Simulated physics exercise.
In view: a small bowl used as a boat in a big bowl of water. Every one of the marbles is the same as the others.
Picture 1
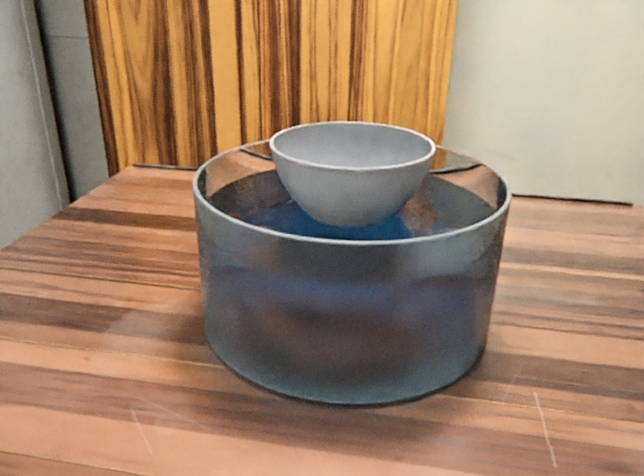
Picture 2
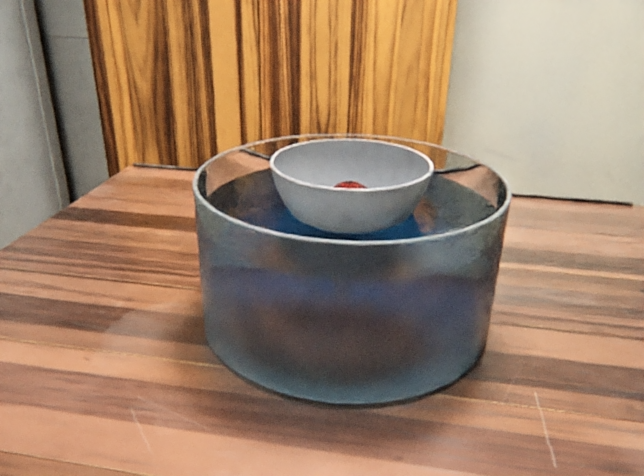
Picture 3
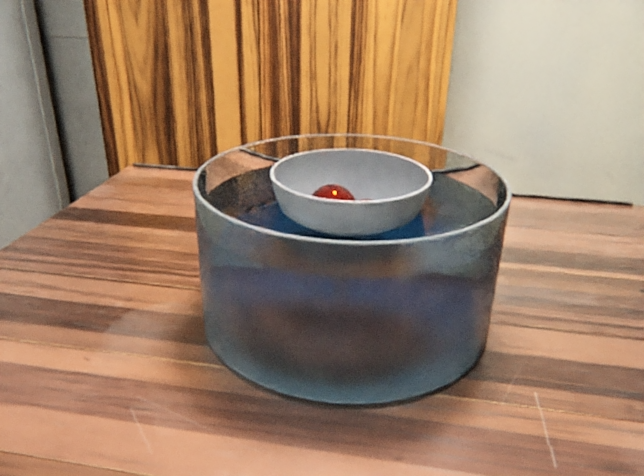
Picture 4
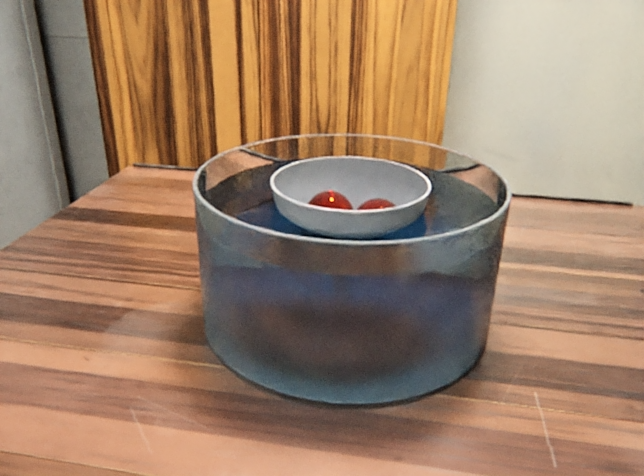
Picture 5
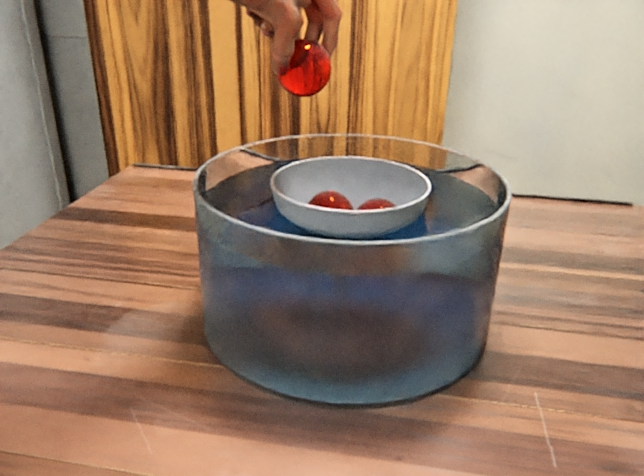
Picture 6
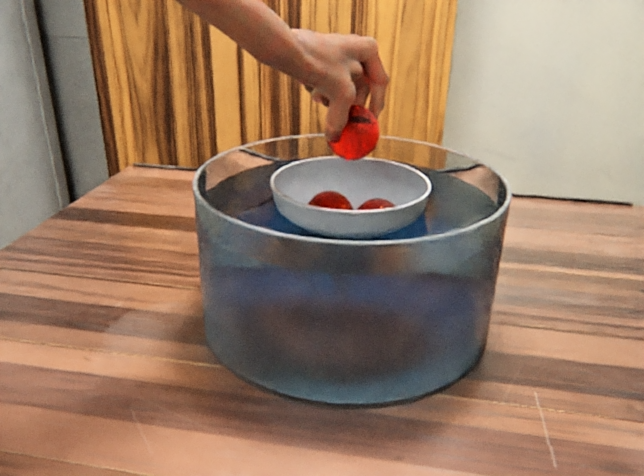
On a striped wooden table, a small pale bowl floating in a big bowl of water sat lower as red marbles appeared inside it, and then a hand brought another red marble over it.
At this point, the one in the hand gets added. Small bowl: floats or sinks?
Floats.
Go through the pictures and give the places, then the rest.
In the first frame, small bowl (352, 144) empty; most of its side above the surface.
In the second frame, small bowl (351, 163) with one aboard; about two thirds of its side above the surface.
In the third frame, small bowl (351, 174) with two aboard; about half of its side above the surface.
In the fourth frame, small bowl (350, 183) with three aboard; about a third of its side above the surface.
In the fifth frame, small bowl (350, 183) with three aboard; about a third of its side above the surface; the next glass marble in the hand at (303, 69).
In the sixth frame, small bowl (350, 183) with three aboard; about a third of its side above the surface; the next glass marble in the hand at (352, 133).
A moment on, the glass marble is in and the small bowl dips.
Further on, it steadies; about a fifth of its side above the surface.
When it is over, the small bowl floats; about a fifth of its side above the surface.
